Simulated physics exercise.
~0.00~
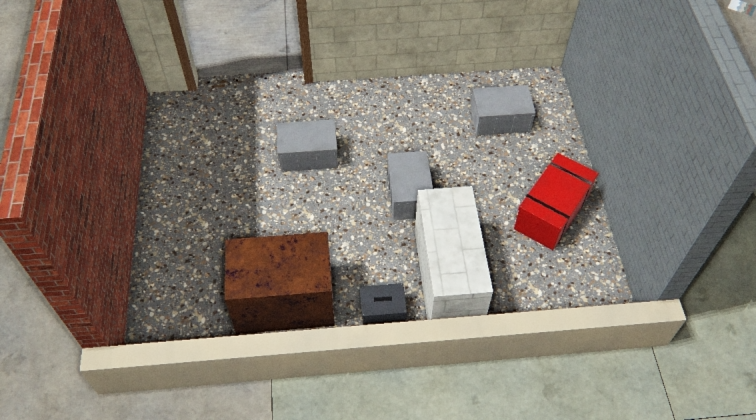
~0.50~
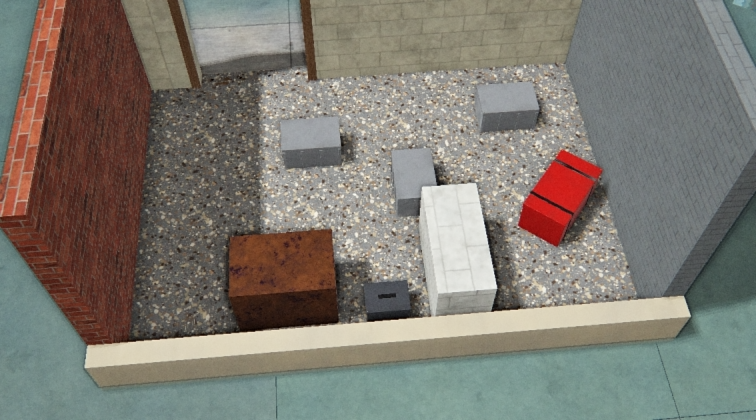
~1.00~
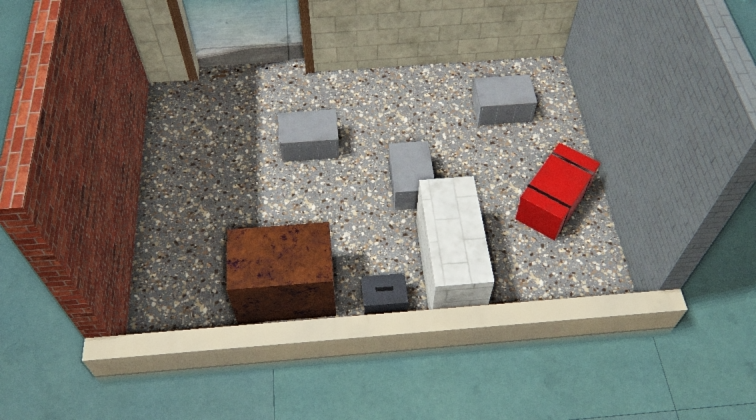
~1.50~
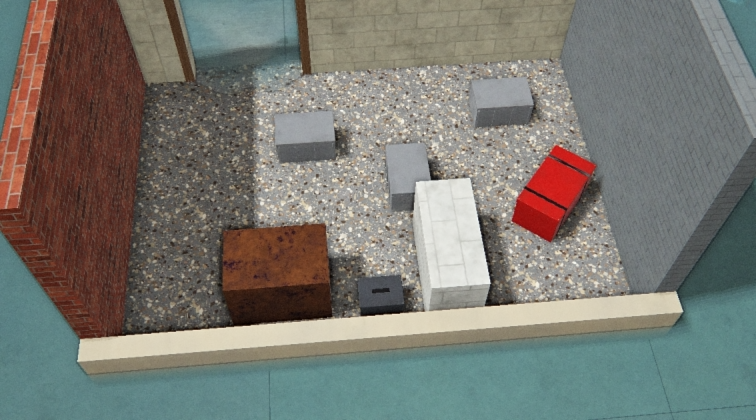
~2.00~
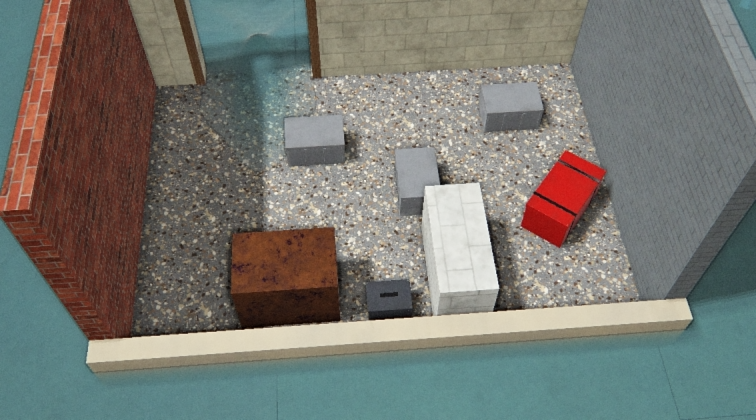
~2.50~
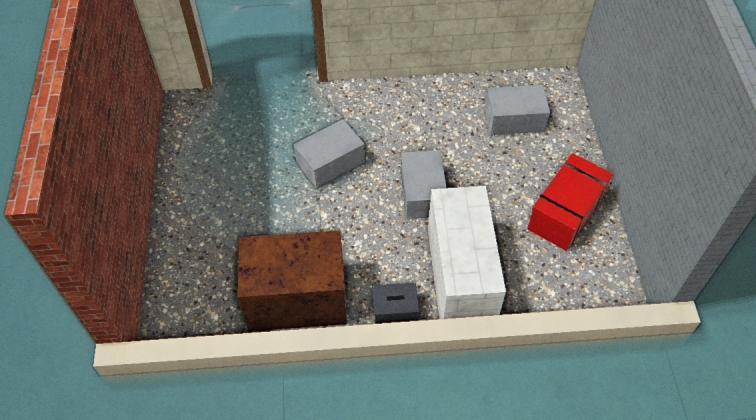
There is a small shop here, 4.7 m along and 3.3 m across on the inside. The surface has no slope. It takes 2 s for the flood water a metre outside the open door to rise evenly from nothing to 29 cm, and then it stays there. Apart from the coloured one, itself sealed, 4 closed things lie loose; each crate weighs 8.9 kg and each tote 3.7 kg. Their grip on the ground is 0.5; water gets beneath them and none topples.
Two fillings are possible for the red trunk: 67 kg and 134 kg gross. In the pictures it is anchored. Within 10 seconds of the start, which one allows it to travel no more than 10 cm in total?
My guess is the lighter amount suffices.
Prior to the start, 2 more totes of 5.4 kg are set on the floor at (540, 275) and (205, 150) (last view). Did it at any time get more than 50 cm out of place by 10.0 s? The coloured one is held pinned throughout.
Well, below half a metre and then beyond half a metre.
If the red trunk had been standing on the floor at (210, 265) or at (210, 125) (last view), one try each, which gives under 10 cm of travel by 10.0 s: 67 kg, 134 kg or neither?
First try, only the heavier option works; second try, only the heavier option works.
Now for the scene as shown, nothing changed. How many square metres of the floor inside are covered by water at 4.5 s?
At that time the wet patch spans about 10.5 m2.
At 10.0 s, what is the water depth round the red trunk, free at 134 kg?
Close to 14 cm deep.
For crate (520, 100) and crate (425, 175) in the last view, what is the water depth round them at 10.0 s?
Depths: Near 16 cm, then near 18 cm.
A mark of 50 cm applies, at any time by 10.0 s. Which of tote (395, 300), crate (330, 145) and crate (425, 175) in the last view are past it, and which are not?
Reading the three in turn gives not surpassed, surpassed and surpassed.
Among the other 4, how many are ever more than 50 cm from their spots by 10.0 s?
I make that 3.
After 3.5 s the red trunk would be 0 cm from its start with 67 kg and 0 cm from its start with 134 kg; 0 cm of water round it then.
After 4.5 s the red trunk would be 0 cm from its start with 67 kg and 0 cm from its start with 134 kg; 0 cm of water round it then.
After 7.0 s the red trunk would be 0 cm from its start with 67 kg and 0 cm from its start with 134 kg; 6 cm of water round it then.
After 10.0 s the red trunk would be 1 cm from its start with 67 kg and 0 cm from its start with 134 kg; 14 cm of water round it then.
